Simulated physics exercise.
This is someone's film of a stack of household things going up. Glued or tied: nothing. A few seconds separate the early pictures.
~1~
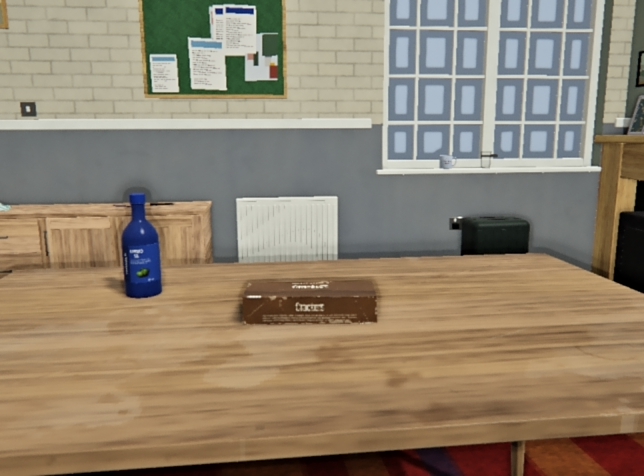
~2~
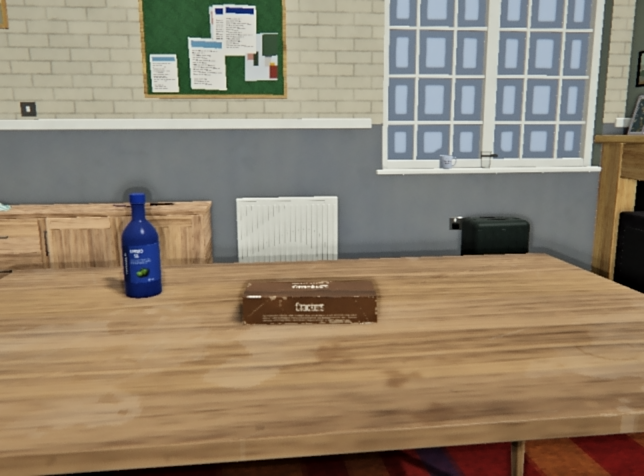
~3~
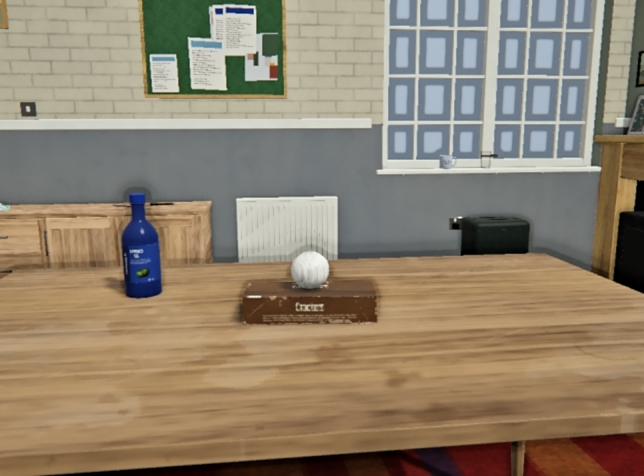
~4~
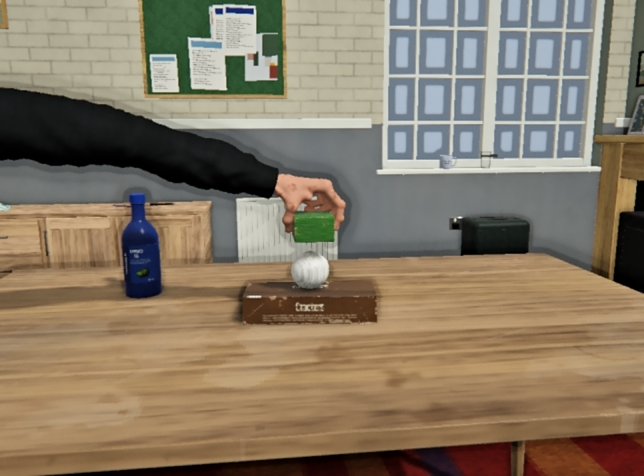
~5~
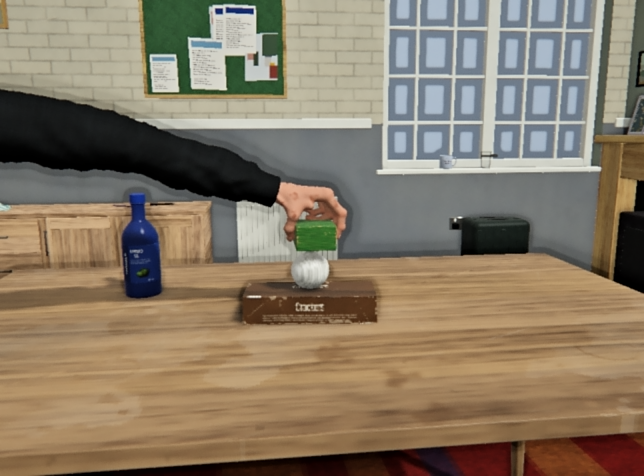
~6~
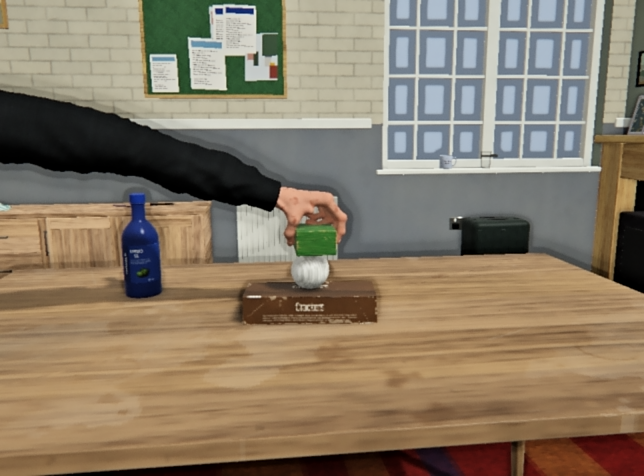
A hand lowers a green block onto a white ball sitting on a brown packet.
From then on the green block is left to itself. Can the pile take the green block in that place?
Pretty sure the pile is unstable there.
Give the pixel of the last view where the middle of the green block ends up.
End spot: Near (438, 297).
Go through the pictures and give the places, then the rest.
In the first picture, the last thing is not in view yet; brown packet (310, 302).
In the second picture, the last thing is not in view yet; blue bottle (141, 245).
In the third picture, the last thing is not in view yet; white onion (310, 270).
In the fourth picture, still above its spot; green block (312, 226); brown packet (310, 302).
In the fifth picture, still above its spot; green block (314, 235); blue bottle (141, 245).
In the sixth picture, in place under the hand; green block (314, 239); white onion (310, 270).
Then, 0.40 s after the last picture, green block now fallen.
Then, 0.50 s after the last picture, things are still on the move.
Then, 0.70 s after the last picture, as before.
At rest, fallen, green block; the other 3 in place. Seen from the same camera at the end, green block near (438, 297). The pile gives way.
